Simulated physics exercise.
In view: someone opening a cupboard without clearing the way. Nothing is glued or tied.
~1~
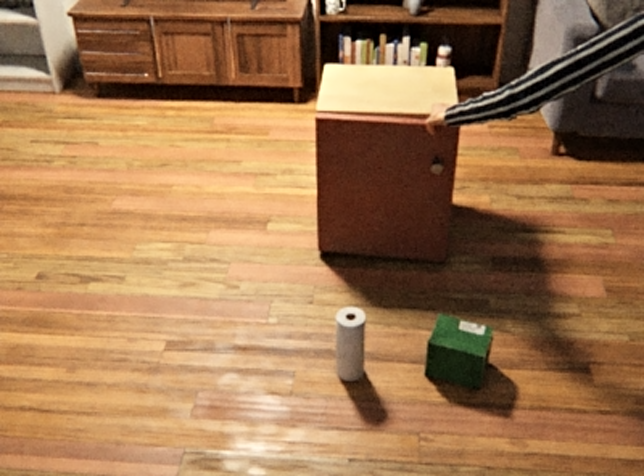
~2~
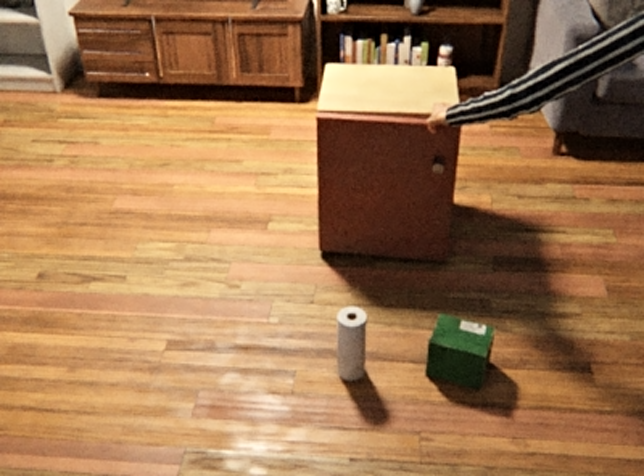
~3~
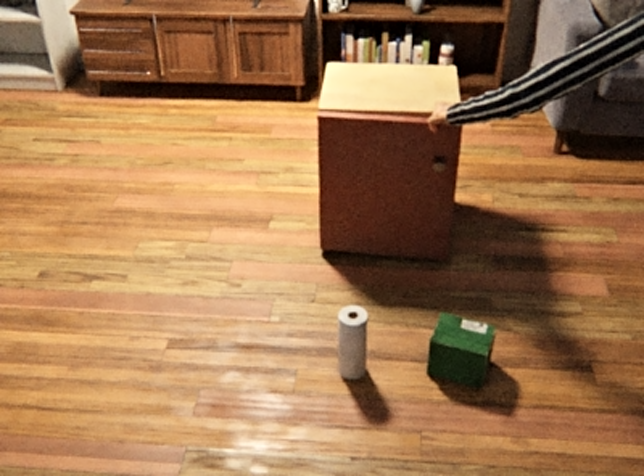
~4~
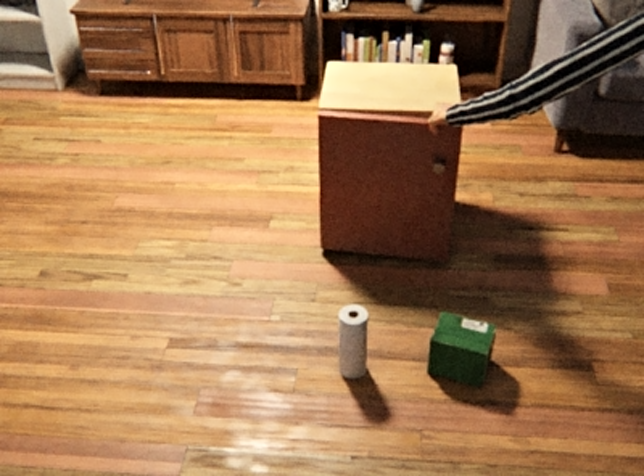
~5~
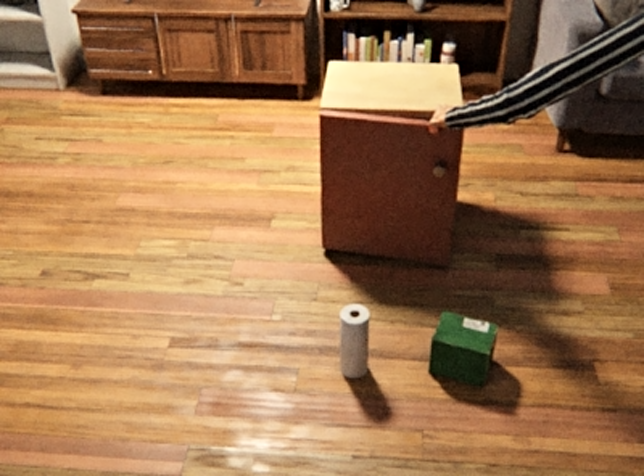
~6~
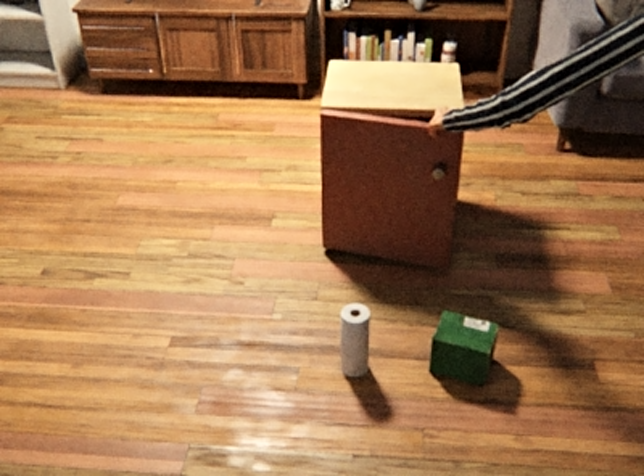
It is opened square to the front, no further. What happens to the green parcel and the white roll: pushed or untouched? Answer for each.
As it turns out, the green parcel remains where it is; the white roll remains where it is.
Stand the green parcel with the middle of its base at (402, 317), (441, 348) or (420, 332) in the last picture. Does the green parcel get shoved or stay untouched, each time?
One after another: It is struck; stays untouched; gets shoved.
Then, 0.72 s after the last picture, door 42° open; green parcel at rest near (464, 348); white roll at rest near (355, 341).
Then, 1.56 s after the last picture, door 77° open; green parcel at rest near (464, 348); white roll at rest near (355, 341).
At rest, the green parcel escapes contact, near (464, 348); the white roll escapes contact, near (355, 341).
